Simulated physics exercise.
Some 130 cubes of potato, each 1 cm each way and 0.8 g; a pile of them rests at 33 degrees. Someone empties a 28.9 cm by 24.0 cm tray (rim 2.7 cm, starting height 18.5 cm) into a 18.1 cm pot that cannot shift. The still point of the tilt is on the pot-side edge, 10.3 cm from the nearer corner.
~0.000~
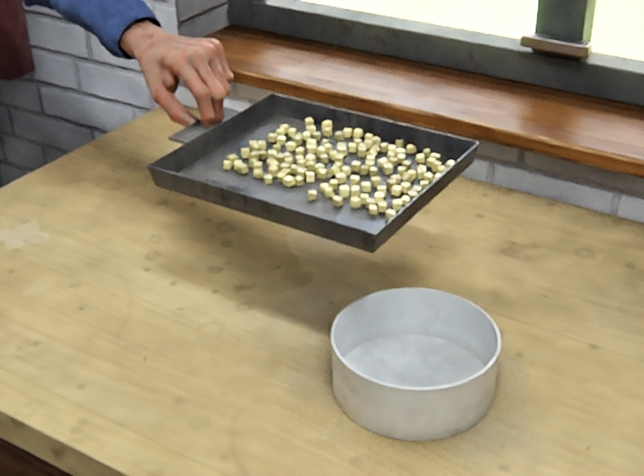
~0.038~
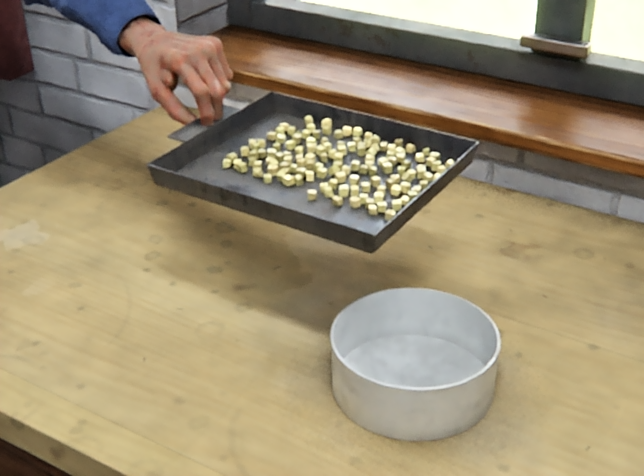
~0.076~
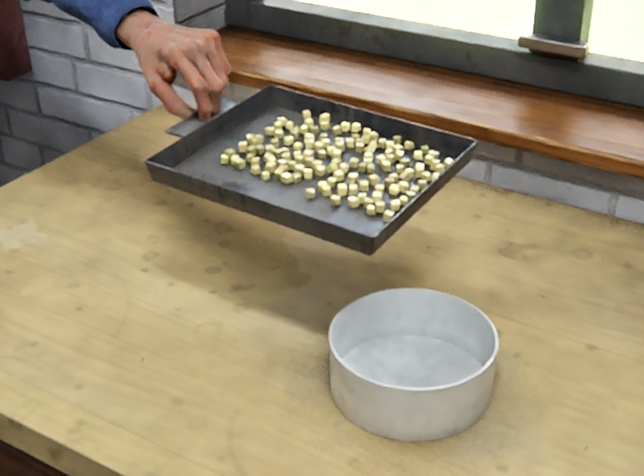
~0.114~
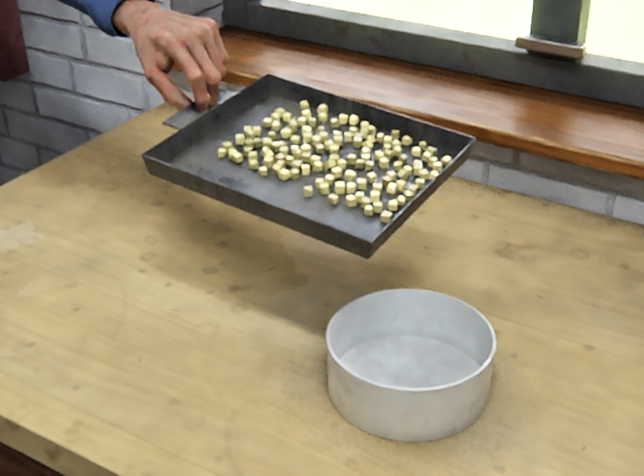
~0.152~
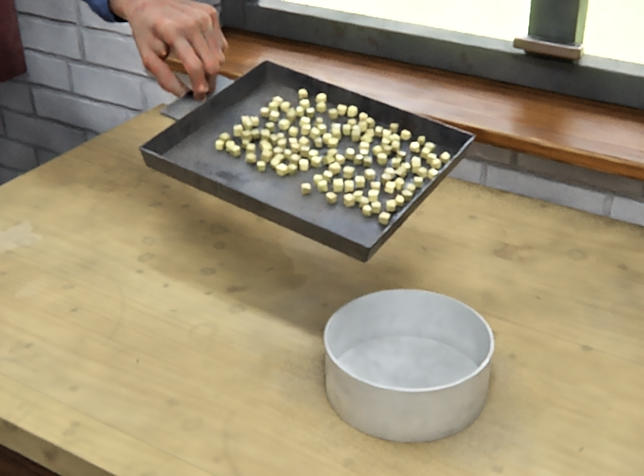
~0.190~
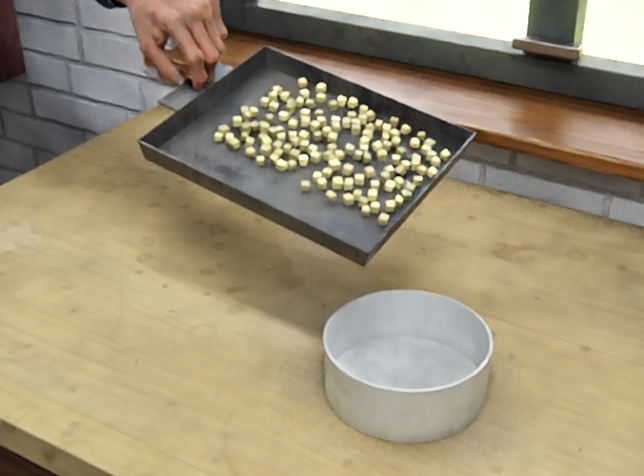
On a wooden counter by a window, a hand gradually tilting a dark tray of small pale cubes above a round pot.
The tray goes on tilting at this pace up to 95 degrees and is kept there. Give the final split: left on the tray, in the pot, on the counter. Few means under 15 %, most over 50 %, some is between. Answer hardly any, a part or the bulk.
Tray: Hardly any, pot: The bulk, counter: Hardly any.
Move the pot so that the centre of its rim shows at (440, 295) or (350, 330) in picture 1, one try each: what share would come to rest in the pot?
About 15 and 90 per cent.
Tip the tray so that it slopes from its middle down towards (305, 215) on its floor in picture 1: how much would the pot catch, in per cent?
About 70 per cent.
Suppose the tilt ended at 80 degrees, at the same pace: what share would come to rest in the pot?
In that case some 80 per cent.
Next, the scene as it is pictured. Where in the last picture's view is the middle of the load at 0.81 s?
Around (376, 273).
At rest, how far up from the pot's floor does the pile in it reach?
Roughly 2.5 cm.
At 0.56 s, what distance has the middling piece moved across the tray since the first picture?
Roughly 4 cm.
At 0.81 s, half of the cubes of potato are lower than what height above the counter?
Roughly 16 cm.
After 0.56 s, tilt 53 degrees; the tray holds 100 %, the pot 0 %.
Then, at 0.81 s, tilt 79 degrees; the tray holds 60 %, the pot 10 %.
After 1.17 s, tilt 95 degrees; the tray holds 20 %, the pot 75 %.
At rest (2.7 s), tray 5 %, pot 95 %, counter 0 %.
